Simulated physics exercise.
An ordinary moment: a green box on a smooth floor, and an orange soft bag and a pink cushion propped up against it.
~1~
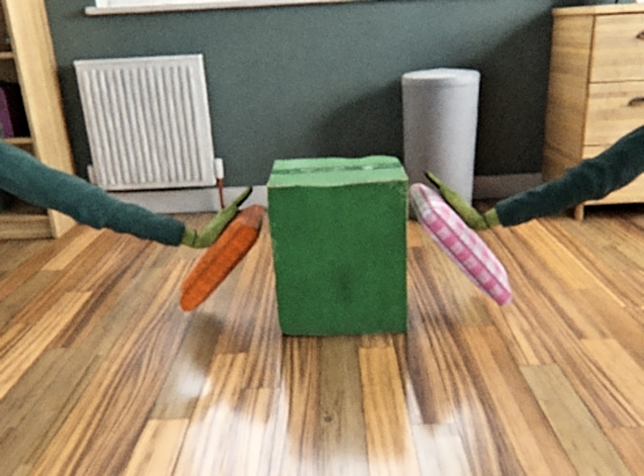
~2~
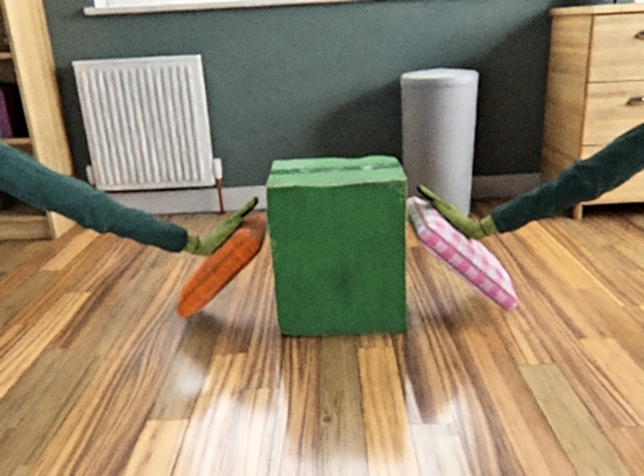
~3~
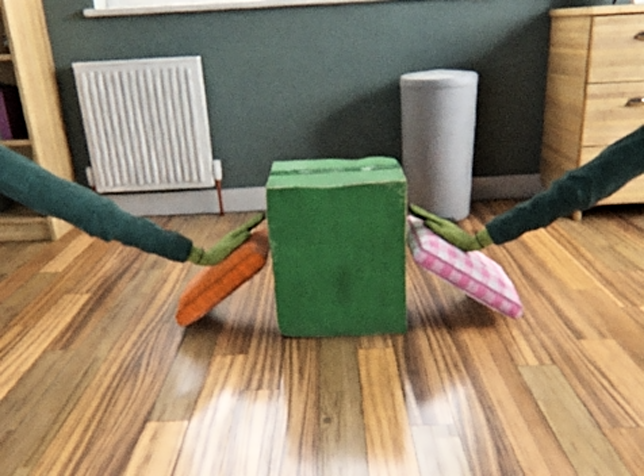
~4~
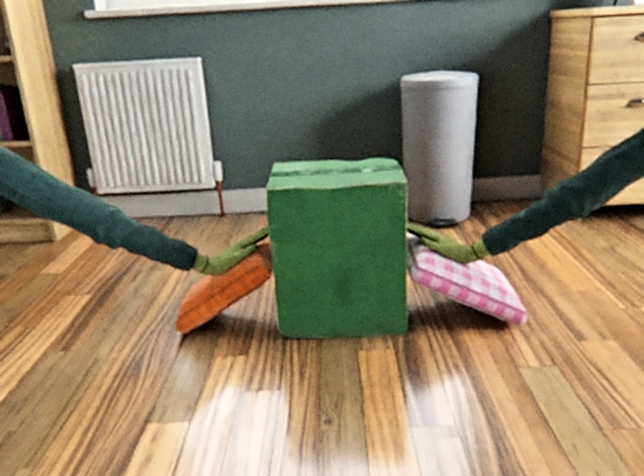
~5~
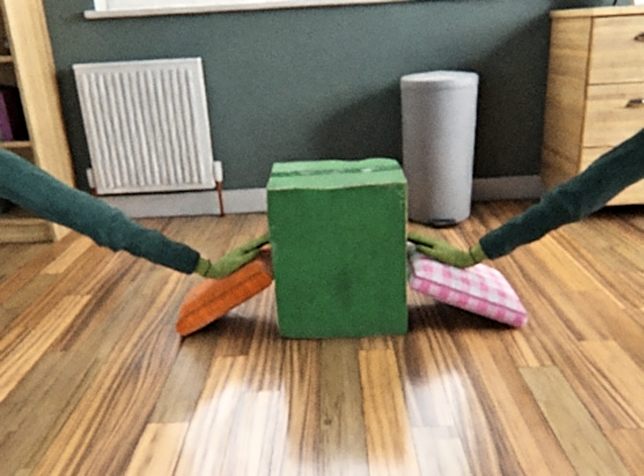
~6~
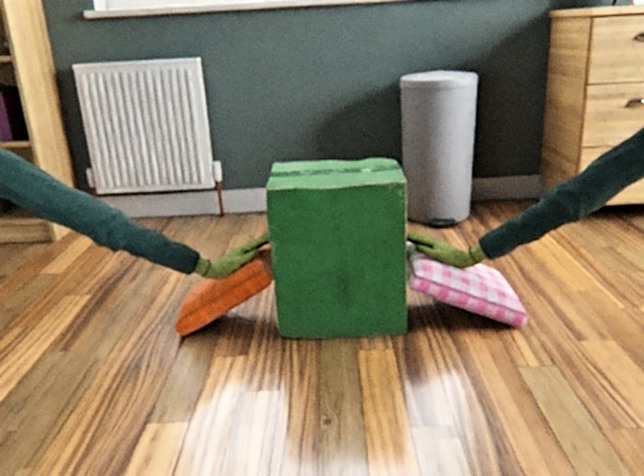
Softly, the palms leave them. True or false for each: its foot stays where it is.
Orange soft bag: False; pink cushion: False.
Then, 0.30 s on from there, soft bag flat on the floor near (225, 305); cushion flat on the floor near (461, 294).
In the end, soft bag flat on the floor near (225, 307); cushion flat on the floor near (462, 296). The orange soft bag slumps to the floor and the pink cushion slides down flat.
